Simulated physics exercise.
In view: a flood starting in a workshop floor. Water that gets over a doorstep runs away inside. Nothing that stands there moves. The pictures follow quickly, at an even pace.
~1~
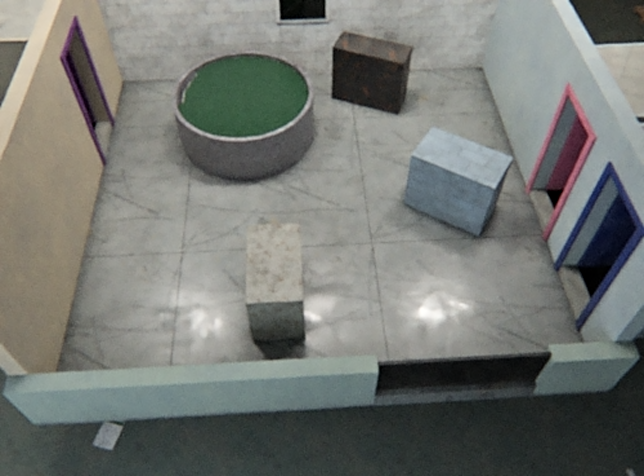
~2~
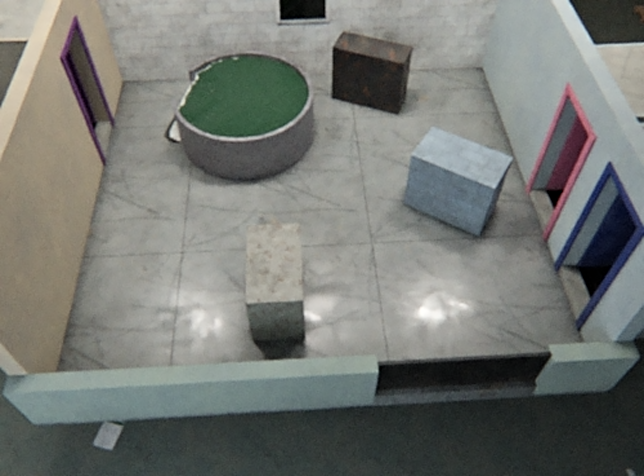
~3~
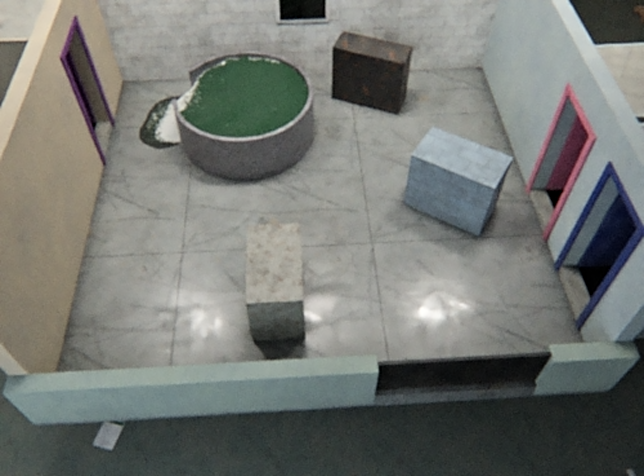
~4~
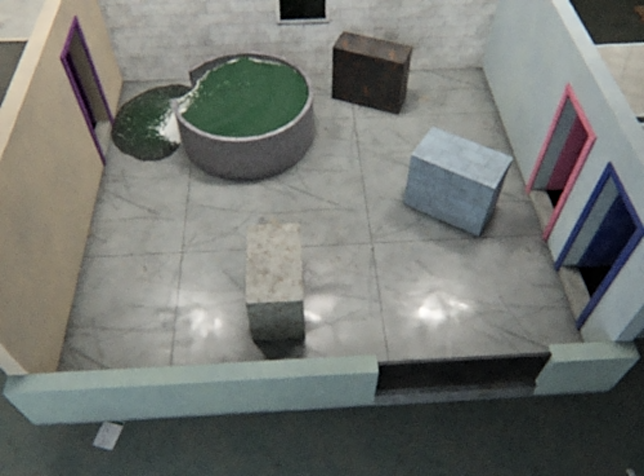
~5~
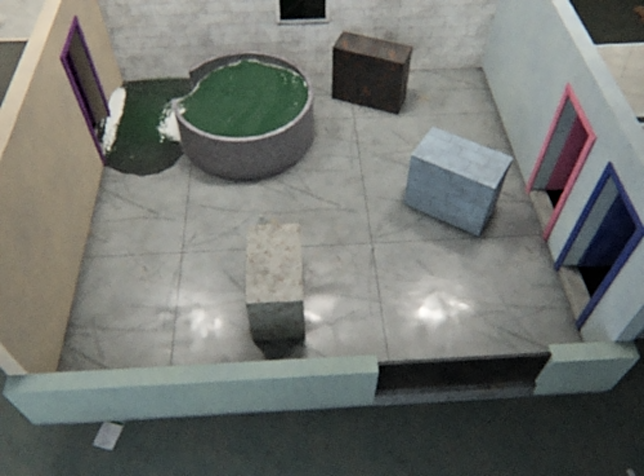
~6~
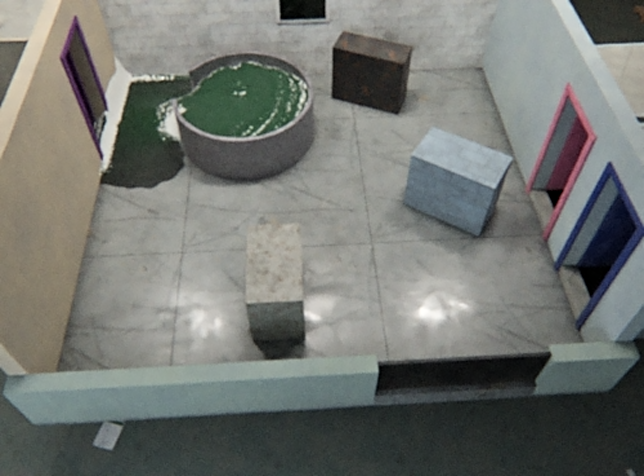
The footage shows a round tank of green water in a walled room with scattered blocks; water pours from the tank's left side, spreads across the floor to the purple-framed opening, and foams along the left wall.
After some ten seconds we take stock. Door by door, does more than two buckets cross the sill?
The blue door stays under that; the purple door takes more than that; the pink door stays under that.
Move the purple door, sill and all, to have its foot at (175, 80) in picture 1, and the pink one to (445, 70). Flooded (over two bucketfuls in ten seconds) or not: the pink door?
My reading: The pink door stays under.
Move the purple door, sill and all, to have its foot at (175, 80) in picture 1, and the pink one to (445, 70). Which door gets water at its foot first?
That is the purple door.
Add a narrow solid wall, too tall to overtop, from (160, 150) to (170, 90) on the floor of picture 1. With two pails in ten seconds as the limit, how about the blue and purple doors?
The blue one holds; the purple one keeps below it.
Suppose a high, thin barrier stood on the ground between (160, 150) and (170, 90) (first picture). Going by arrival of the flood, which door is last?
The blue door.
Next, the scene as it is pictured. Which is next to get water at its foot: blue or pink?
That is the pink one.
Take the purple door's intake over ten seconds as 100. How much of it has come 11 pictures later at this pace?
Some 45 per cent.
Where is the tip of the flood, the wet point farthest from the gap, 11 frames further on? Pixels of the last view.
Near (62, 349).
A moment on, water covers 10 % of the floor; the blue door not reached, the purple door far over two buckets in, the pink door not reached.
Next, water covers 20 % of the floor; the blue door not reached, the purple door far over two buckets in, the pink door not reached.
Then, water covers 45 % of the floor; the blue door not reached, the purple door far over two buckets in, the pink door not reached.
Later, water covers 75 % of the floor; the blue door not reached, the purple door far over two buckets in, the pink door wet at the sill, nothing in.
In the end, water covers 95 % of the floor; the blue door wet at the sill, nothing in, the purple door far over two buckets in, the pink door wet at the sill, nothing in.
